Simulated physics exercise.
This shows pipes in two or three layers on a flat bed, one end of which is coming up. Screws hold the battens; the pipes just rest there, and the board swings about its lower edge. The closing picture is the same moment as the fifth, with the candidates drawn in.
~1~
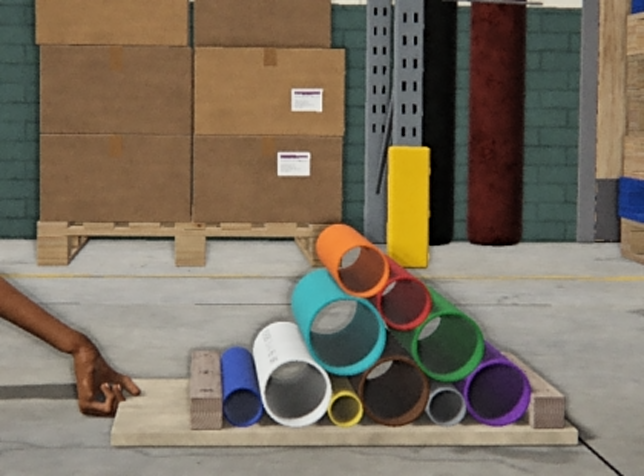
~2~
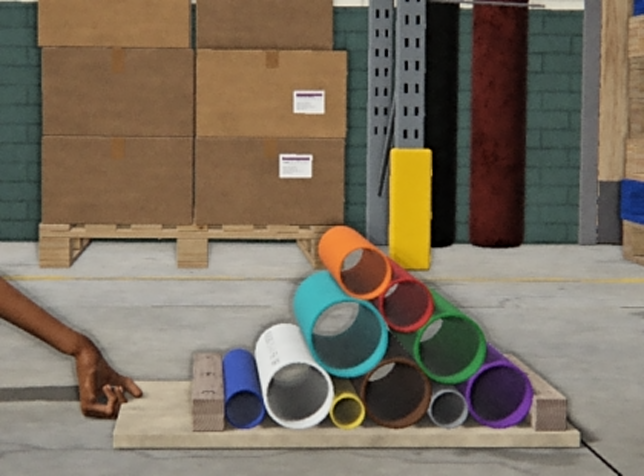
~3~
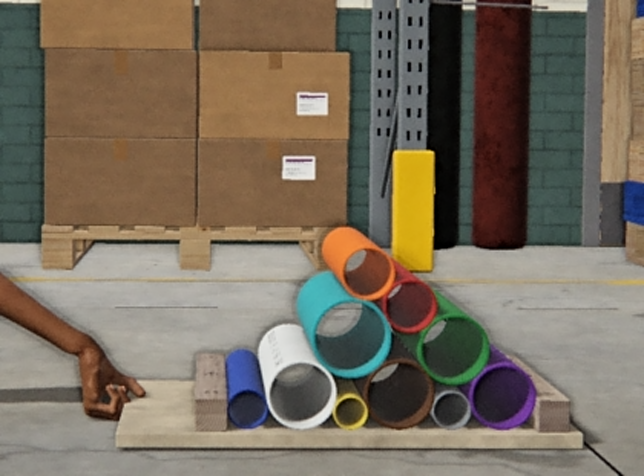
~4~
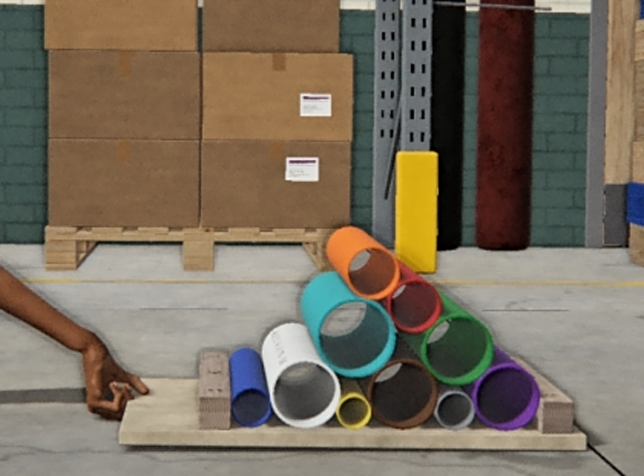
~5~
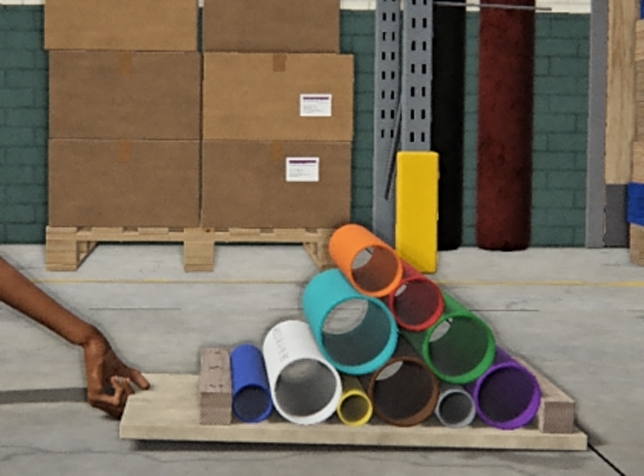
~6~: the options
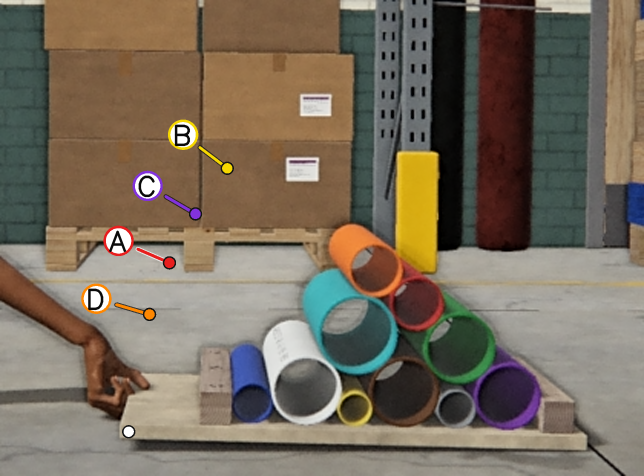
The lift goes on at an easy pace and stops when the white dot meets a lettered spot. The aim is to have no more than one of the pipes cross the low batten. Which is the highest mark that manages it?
Mark B is as high as it can go.
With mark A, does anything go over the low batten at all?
No.
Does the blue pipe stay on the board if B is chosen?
The blue pipe: Yes.
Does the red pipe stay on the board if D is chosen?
Yes.
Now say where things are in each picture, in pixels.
In the first frame, turquoise pipe (346, 336); red pipe (405, 304); orange pipe (363, 271).
In the second frame, orange pipe (365, 273); board (337, 397).
In the third frame, board (339, 397); blue pipe (248, 409).
In the fourth frame, board (343, 397); blue pipe (252, 407); white pipe (305, 393).
In the fifth frame, board (344, 394); blue pipe (253, 403); white pipe (307, 390).
On the marked copy, A at (169, 263); B at (228, 168); C at (196, 214); D at (149, 314); the white dot at (129, 432).
Following B. Soon after the start, board at 20°.
Later, board at 37°.
In the end, board at 37°, none over the low batten.
As for the rest, A none over the low batten; C none over the low batten; D none over the low batten.
